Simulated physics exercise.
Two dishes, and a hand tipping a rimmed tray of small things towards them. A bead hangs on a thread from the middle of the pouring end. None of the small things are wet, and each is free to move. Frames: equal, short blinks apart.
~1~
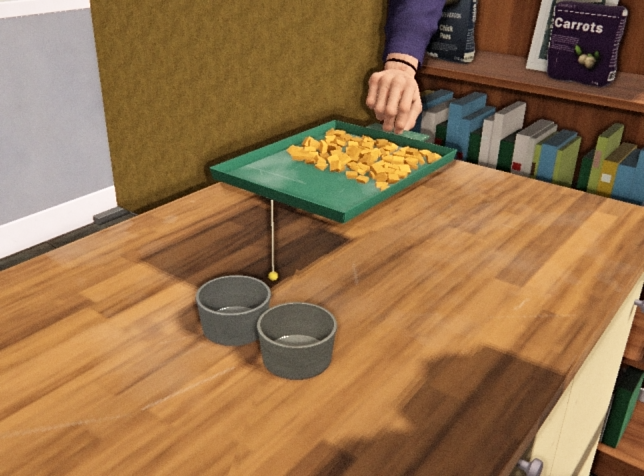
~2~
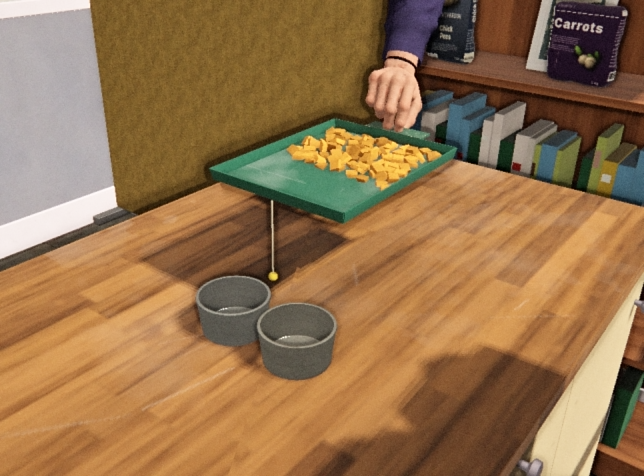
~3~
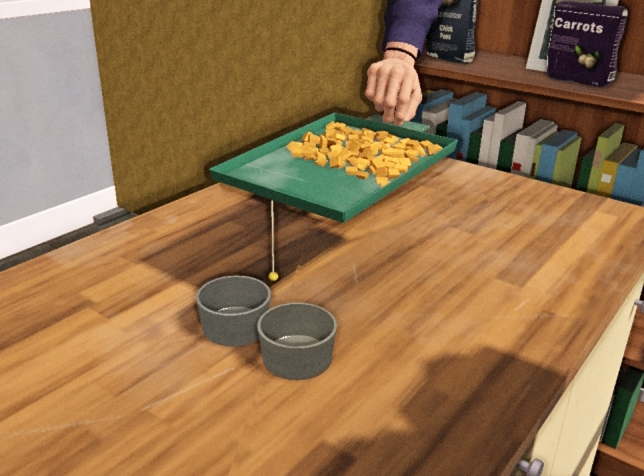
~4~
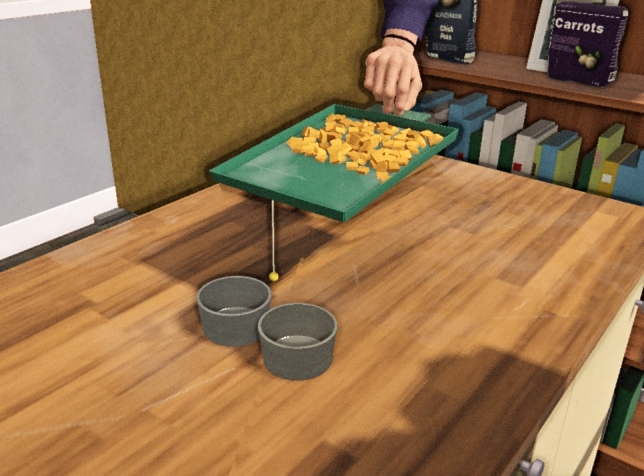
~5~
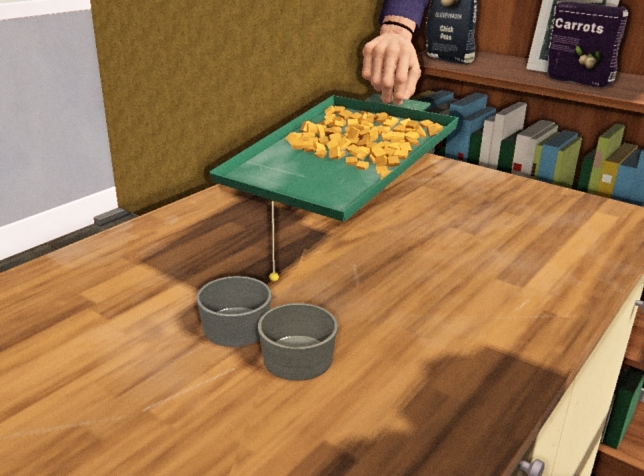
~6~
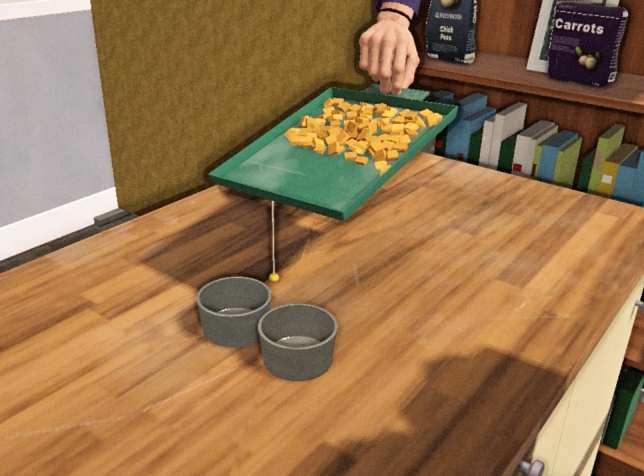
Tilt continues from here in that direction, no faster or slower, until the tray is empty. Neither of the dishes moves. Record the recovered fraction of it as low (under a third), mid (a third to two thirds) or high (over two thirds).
Recovered fraction: Mid.
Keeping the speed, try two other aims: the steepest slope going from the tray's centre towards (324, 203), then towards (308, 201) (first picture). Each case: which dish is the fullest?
So the first heading gives the rightward dish, the second gives the rightward dish.
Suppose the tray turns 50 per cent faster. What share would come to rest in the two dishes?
That comes to about 40 in every hundred.
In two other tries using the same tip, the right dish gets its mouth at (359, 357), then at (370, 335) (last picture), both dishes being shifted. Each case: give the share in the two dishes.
First 10 per cent, second 0 per cent.
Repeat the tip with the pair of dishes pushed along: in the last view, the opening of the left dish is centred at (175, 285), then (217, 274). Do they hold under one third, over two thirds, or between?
Try 1 - one to two thirds; try 2 - one to two thirds.
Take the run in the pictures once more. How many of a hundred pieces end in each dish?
Left dish near 40 in a hundred; right dish near 10.
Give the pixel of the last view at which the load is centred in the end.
Resting centre, last frame: Roughly (224, 319).
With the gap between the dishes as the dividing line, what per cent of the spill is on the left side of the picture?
100 per cent, roughly.
Shortly afterwards, tray tipped steeply; the bulk on the tray; a little in the left dish; near a quarter in the air.
Next, tray tipped right over; near two thirds on the tray; only a few in the right dish; near a quarter in the left dish; near a quarter outside both.
Some moments later, tray tipped past a quarter turn; a little in the right dish; near half in the left dish; near half outside both.
In the end, tray tipped past a quarter turn; a little in the right dish; near half in the left dish; near half outside both.
